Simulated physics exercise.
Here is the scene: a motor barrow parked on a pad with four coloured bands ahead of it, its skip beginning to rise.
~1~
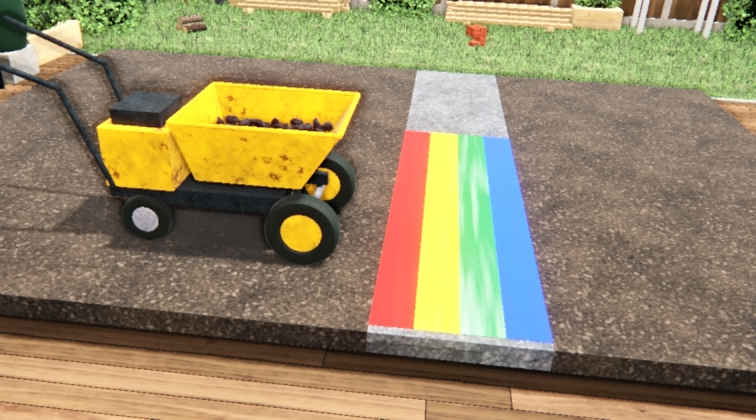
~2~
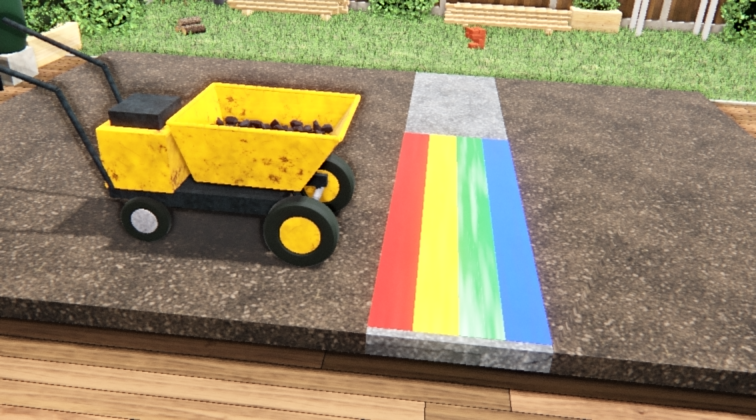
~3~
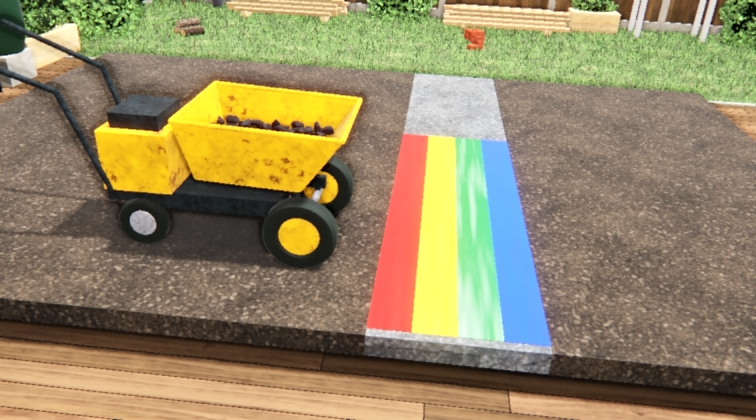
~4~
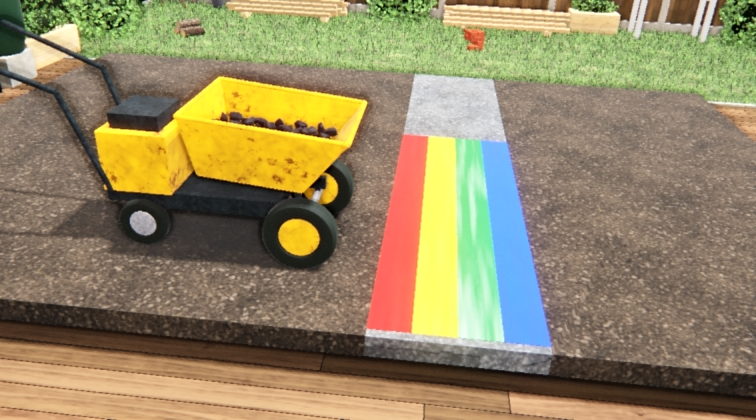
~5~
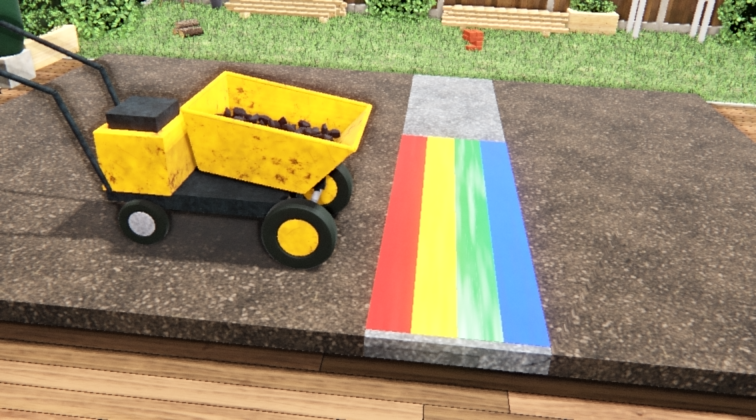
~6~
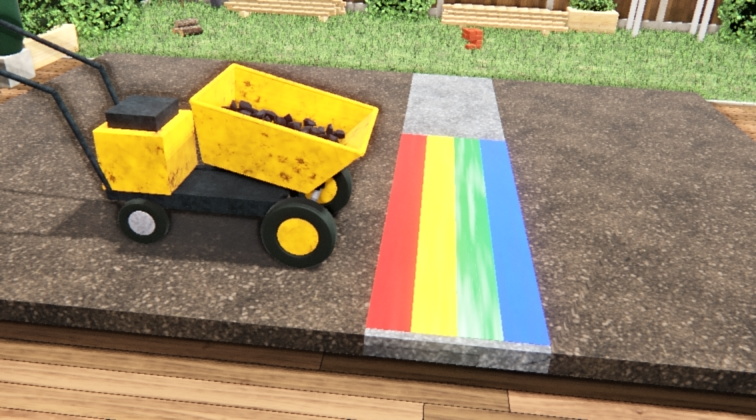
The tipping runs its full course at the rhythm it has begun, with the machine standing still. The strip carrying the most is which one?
That would be the yellow strip.
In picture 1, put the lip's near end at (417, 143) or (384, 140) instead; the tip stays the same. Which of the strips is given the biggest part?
For the first spot it is the blue one, for the second the green one.
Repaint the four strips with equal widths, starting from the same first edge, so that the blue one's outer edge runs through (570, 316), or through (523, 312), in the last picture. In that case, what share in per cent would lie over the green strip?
10 % and 30 %.
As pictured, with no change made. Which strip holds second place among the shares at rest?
Ranked second: The green strip.
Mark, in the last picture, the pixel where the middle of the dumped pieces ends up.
Near (443, 245), more or less.
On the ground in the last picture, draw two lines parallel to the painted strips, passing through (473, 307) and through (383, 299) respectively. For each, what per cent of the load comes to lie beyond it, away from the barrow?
About 20 % and 80 %.
Soon, skip tipped steeply; all in the skip.
A while on, skip tipped steeply; nearly all in the skip; a stray few over the yellow strip.
Towards the end, skip tipped right over; about a third in the skip; a small part over the red strip; about a third over the yellow strip; about a quarter over the green strip; a stray few over the blue strip; a stray few off the paint.
Finally, skip tipped right over; about a quarter in the skip; a small part over the red strip; about a third over the yellow strip; about a quarter over the green strip; a small part over the blue strip; a stray few off the paint.
